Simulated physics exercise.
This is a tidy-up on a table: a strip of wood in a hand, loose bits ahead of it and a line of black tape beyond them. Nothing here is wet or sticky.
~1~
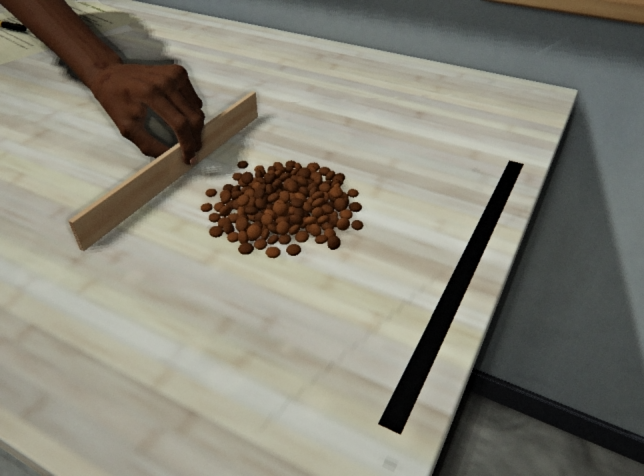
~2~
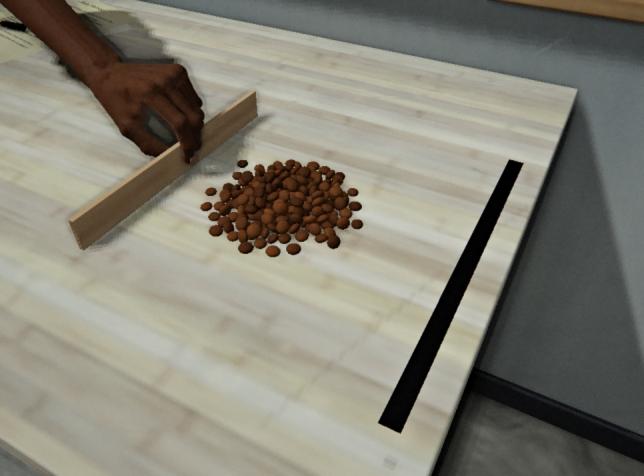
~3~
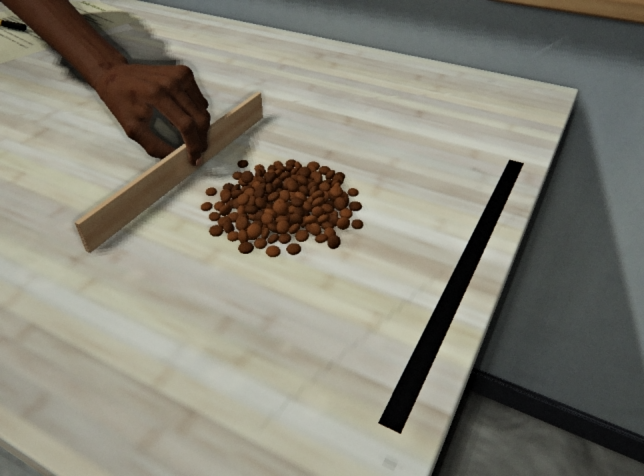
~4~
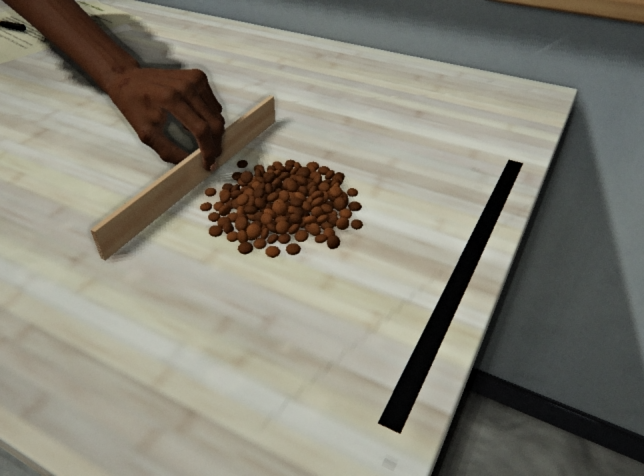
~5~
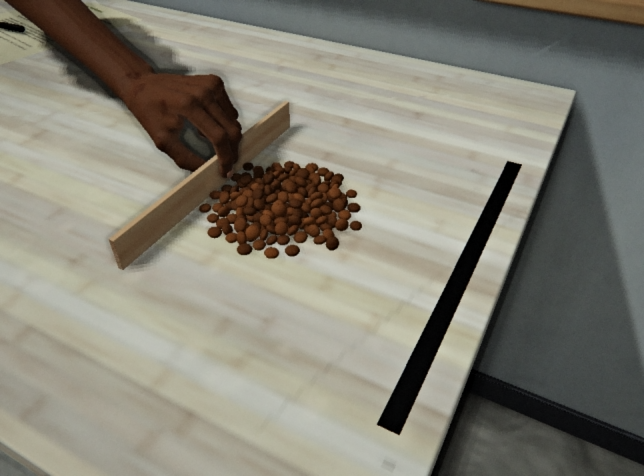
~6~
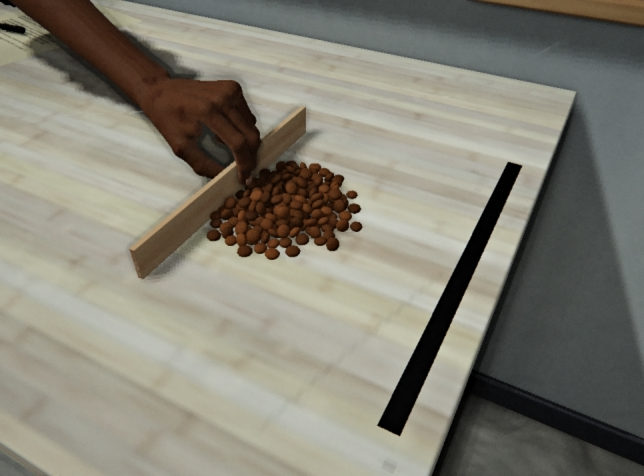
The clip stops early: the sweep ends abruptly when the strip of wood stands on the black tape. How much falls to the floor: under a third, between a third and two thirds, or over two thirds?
It pushes over two thirds off the end.
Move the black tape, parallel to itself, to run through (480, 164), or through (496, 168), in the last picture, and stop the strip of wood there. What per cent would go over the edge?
About 40 and 60 per cent.
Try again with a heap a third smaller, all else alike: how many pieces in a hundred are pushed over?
Roughly 70 in a hundred.
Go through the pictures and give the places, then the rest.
The first frame shows strip of wood (93, 223), at rest; black tape (512, 171), about two fingers from the edge; edge at (505, 282); the heap (286, 207), bits of dog kibble.
The second frame shows strip of wood (92, 222), at rest.
The third frame shows strip of wood (99, 224); the heap (286, 206).
The fourth frame shows strip of wood (114, 231).
The fifth frame shows strip of wood (132, 240); the heap (285, 207).
The sixth frame shows strip of wood (152, 249); black tape (511, 172); edge at (504, 283); the heap (287, 209), roughly a quarter pushed along.
Just after the last frame, strip of wood still moving, near (351, 202); heap all on the table, its front near (453, 256).
A moment on, strip of wood stopped at the black tape; heap roughly two thirds over the edge.
Further on, strip of wood stopped at the black tape; heap the larger part over the edge.
When it is over, strip of wood stopped at the black tape; heap the larger part over the edge.
